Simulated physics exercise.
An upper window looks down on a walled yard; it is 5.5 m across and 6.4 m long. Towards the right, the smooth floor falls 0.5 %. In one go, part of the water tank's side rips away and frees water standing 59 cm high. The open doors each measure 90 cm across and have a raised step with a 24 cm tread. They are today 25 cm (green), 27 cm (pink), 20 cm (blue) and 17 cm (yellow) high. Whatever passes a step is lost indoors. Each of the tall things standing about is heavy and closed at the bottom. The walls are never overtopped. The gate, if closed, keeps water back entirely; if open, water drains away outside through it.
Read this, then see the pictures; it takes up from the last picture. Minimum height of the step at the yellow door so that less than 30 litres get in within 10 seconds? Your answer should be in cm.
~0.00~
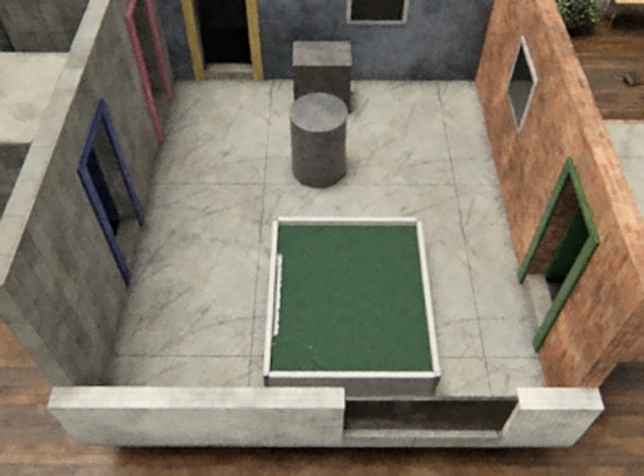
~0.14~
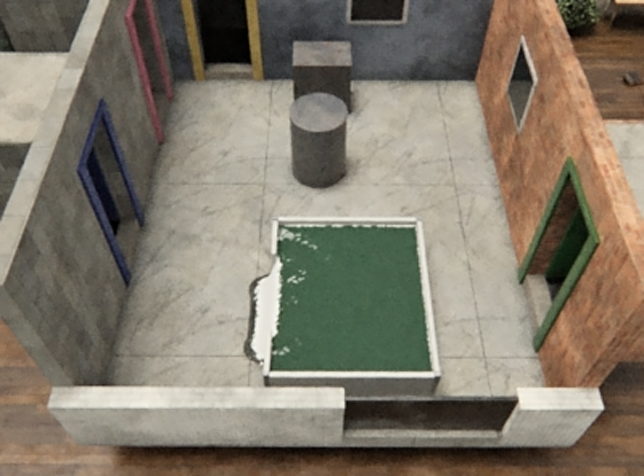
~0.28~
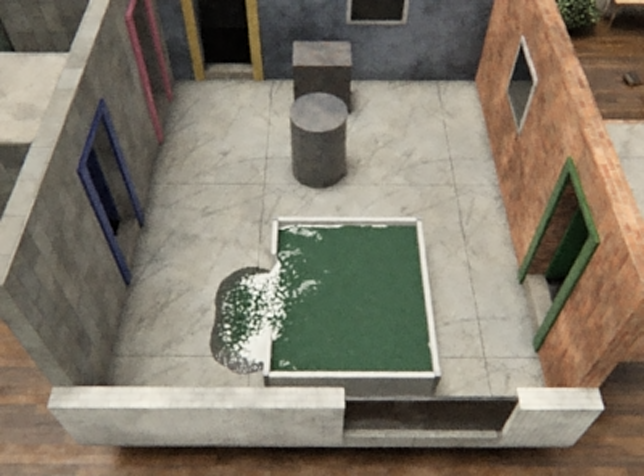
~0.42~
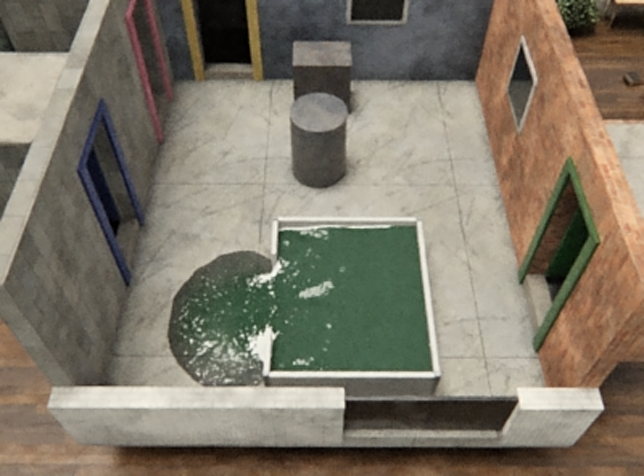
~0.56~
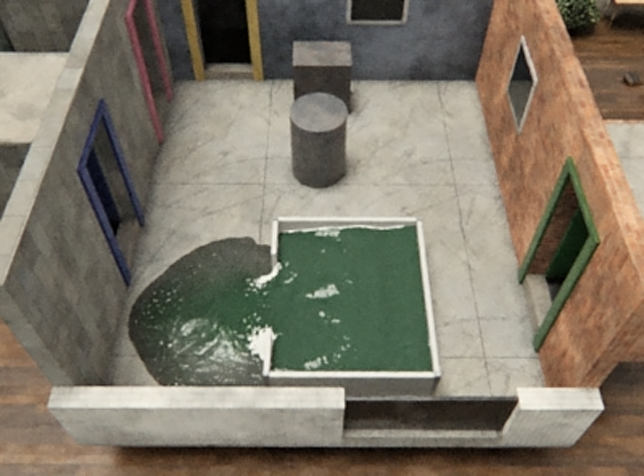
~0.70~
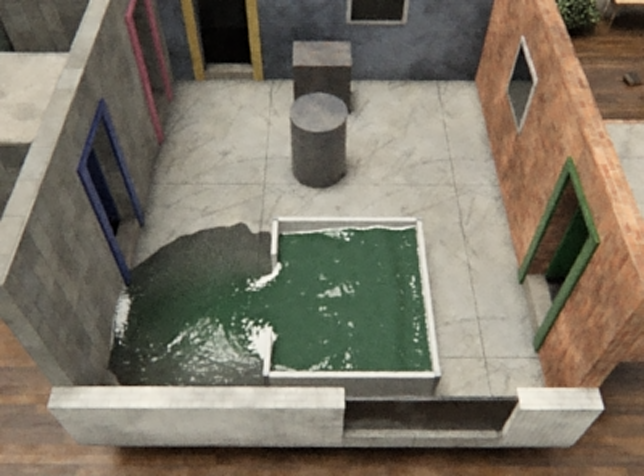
Roughly 13 cm.
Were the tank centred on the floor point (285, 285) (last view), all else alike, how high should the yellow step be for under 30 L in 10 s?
Then it needs to be around 10.5 cm high.
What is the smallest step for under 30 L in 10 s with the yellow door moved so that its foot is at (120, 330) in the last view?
Close to 28 cm at the least.
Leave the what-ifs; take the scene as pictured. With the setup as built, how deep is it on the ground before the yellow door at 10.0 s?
About 12.5 cm.
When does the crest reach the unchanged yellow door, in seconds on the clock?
Roughly 6.0 s.
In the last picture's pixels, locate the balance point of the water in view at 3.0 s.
At about (262, 299).
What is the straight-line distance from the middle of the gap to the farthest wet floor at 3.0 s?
Around 5.4 m from the gap.
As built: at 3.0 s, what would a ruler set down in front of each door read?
Door by door, in centimetres - green 0, pink 5, blue 20, yellow 13.
After 1.4 s water covers 20 % of the floor, deepest (47 cm) near (98, 416); it has not reached the yellow door.
After 3.0 s water covers 40 % of the floor, deepest (28 cm) near (98, 416); 13 cm at the yellow door, 0 litres in over its 17 cm step.
After 10.0 s water covers 95 % of the floor, deepest (13 cm) near (282, 102); 13 cm at the yellow door, 3 litres in over its 17 cm step.
At the yellow door as built, the water arrived by 2.8 s and peaked near 20 cm at 5.8 s.
Run again over the same 10 s with other heights there, 65 litres in over 11 cm, 14 litres over 14.5 cm. The limit of 30 litres is kept from about 13 cm up.
